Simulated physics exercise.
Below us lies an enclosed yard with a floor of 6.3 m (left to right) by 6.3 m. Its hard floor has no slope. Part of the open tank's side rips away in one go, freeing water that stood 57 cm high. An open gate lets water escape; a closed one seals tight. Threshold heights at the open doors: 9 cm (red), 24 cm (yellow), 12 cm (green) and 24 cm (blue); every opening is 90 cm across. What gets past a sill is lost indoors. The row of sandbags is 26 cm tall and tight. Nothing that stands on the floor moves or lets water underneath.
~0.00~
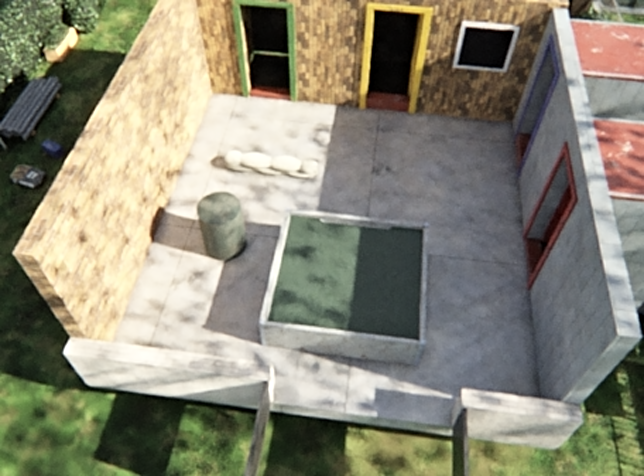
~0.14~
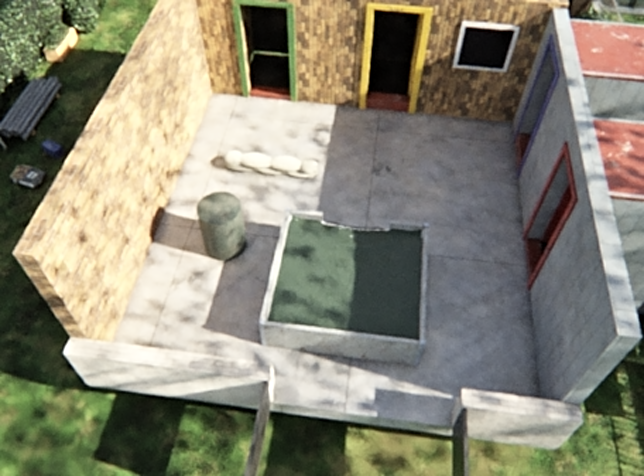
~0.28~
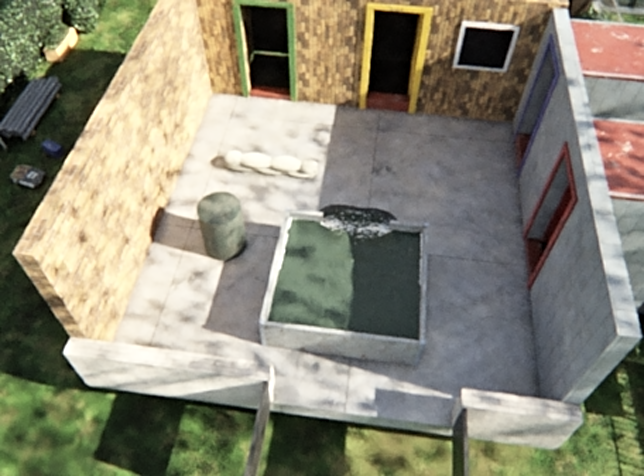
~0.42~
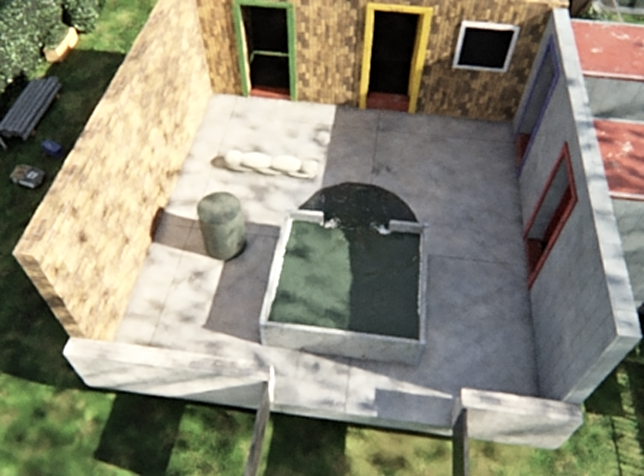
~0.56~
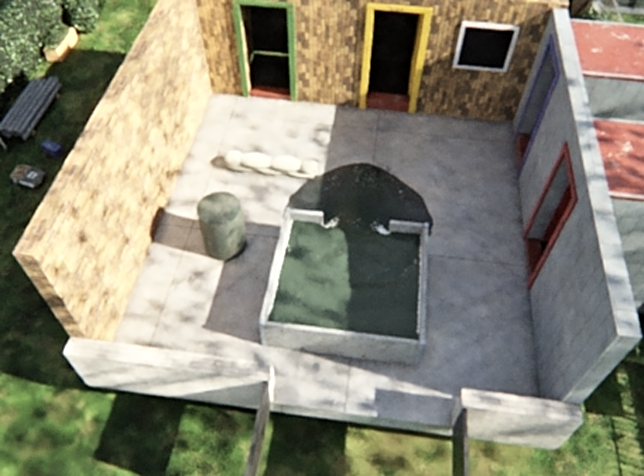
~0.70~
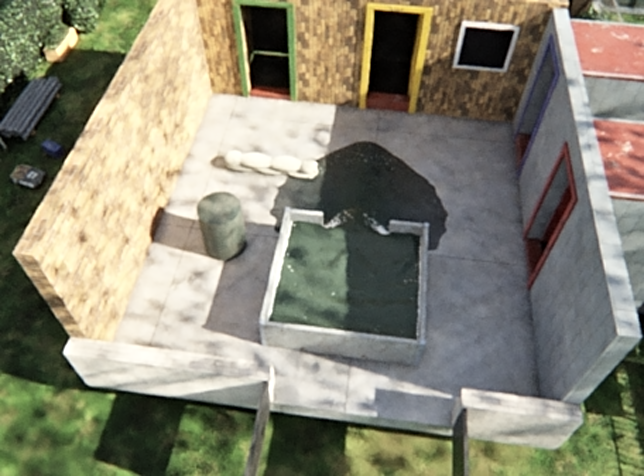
Dark water pours from the open tank's far side and spreads across the pale yard floor.
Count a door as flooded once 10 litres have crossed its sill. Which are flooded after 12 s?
The water let in: At the red door it does not reach the limit; at the yellow door it keeps below the limit; at the green door it stays under the limit; at the blue door it keeps below the limit.
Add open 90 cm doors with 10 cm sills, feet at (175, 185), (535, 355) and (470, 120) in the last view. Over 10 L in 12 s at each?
In that order: Below, not over, past it.
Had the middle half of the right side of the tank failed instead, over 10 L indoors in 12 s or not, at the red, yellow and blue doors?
Then: Red above, yellow not over, blue below.
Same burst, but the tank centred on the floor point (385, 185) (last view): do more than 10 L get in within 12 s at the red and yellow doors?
Then: Red not over, yellow over.
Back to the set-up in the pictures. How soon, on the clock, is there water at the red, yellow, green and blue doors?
Red 4.5 s, yellow 1.0 s, green 1.8 s, blue 2.2 s.
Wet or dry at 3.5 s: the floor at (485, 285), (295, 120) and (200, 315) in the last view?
In turn: Dry, flooded, still dry.
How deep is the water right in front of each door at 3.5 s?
Depths in cm: Red 0, yellow 17, green 9, blue 16.
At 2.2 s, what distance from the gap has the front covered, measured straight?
Some 4.4 m out.
After 1.4 s water covers 25 % of the floor and is deepest (33 cm) near (357, 236); red door not reached, yellow door 21 cm at the sill, 0 L in, green door not reached, blue door not reached.
After 2.2 s water covers 40 % of the floor and is deepest (28 cm) near (357, 236); red door not reached, yellow door 24 cm at the sill, 0 L in, green door 9 cm at the sill, 0 L in, blue door 2 cm at the sill, 0 L in.
After 3.5 s water covers 45 % of the floor and is deepest (24 cm) near (505, 127); red door not reached, yellow door 17 cm at the sill, 0 L in, green door 9 cm at the sill, 0 L in, blue door 16 cm at the sill, 0 L in.
After 7.0 s water covers 85 % of the floor and is deepest (14 cm) near (465, 411); red door 5 cm at the sill, 0 L in, yellow door 11 cm at the sill, 0 L in, green door 7 cm at the sill, 0 L in, blue door 12 cm at the sill, 0 L in.
After 12.0 s water covers 95 % of the floor and is deepest (10 cm) near (428, 359); red door 4 cm at the sill, 0 L in, yellow door 7 cm at the sill, 0 L in, green door 8 cm at the sill, 0 L in, blue door 7 cm at the sill, 0 L in.
